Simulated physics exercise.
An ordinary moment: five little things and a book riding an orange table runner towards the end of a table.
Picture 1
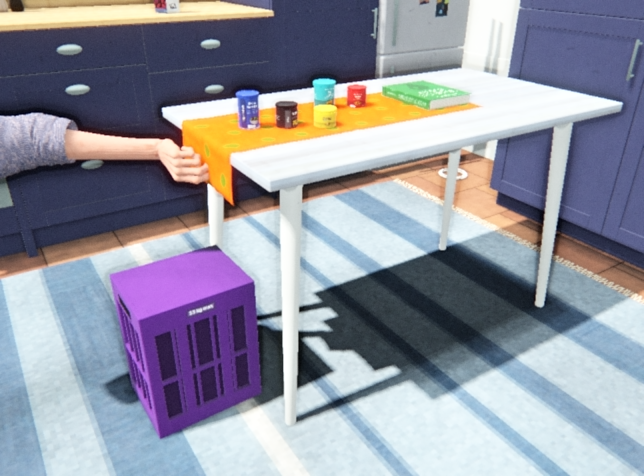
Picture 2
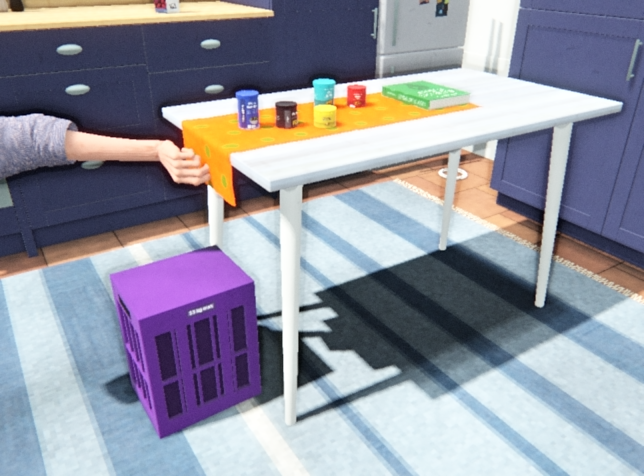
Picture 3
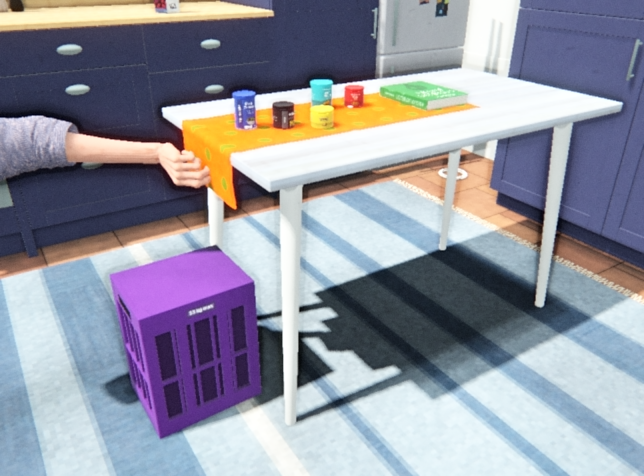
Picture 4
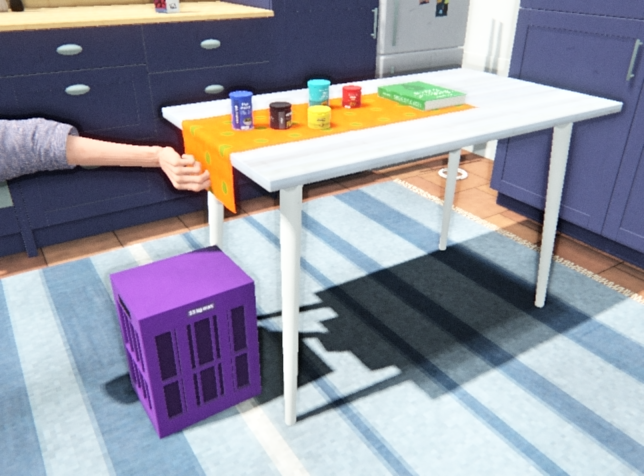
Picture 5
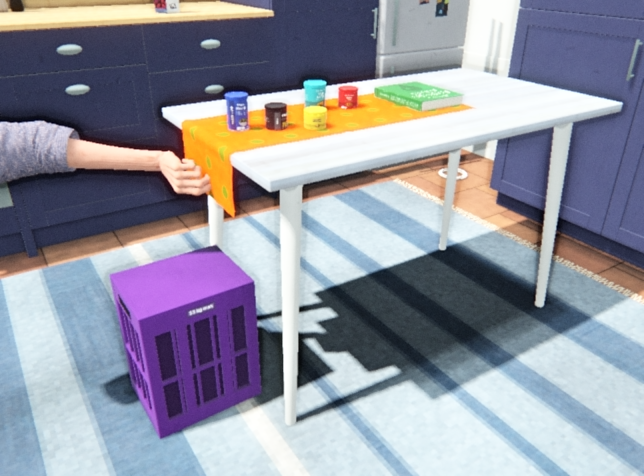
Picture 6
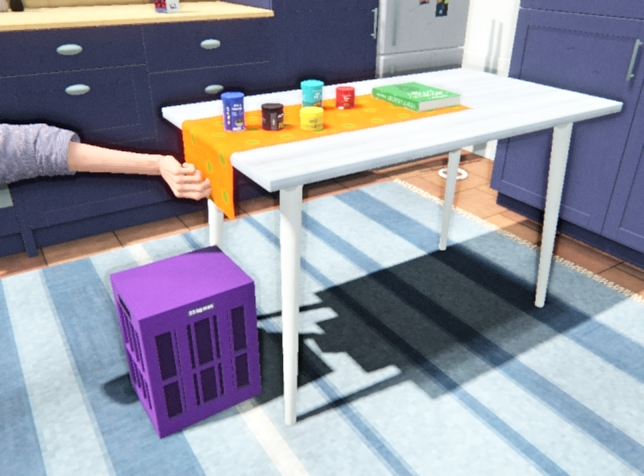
A hand at the left gripped the hanging end of an orange runner and slowly drew it down a little, and the colourful pots and green book on the white table slid slightly left with it.
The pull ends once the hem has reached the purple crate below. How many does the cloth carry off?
The count of fallen things is two.
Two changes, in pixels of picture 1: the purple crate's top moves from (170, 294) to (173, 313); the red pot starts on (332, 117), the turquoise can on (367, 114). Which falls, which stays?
The red pot remains up, the turquoise can does not fall.
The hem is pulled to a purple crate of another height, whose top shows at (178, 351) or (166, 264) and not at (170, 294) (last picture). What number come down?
Then 4 and 1.
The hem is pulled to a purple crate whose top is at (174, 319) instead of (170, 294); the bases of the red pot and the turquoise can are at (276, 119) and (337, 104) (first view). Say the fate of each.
The red pot is carried off, the turquoise can keeps its place on top.
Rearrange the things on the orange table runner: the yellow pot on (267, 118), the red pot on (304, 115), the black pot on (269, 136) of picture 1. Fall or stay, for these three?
The yellow pot is carried off, the red pot keeps its place on top, the black pot comes down.
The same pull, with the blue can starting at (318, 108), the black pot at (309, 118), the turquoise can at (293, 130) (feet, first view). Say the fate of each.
The blue can survives, the black pot keeps its place on top, the turquoise can drops off.
Soon after, hem near (212, 233); all still up.
After that, hem on the crate; blue can and black pot gone.
In the end, hem on the crate; blue can and black pot gone. It carries off two.
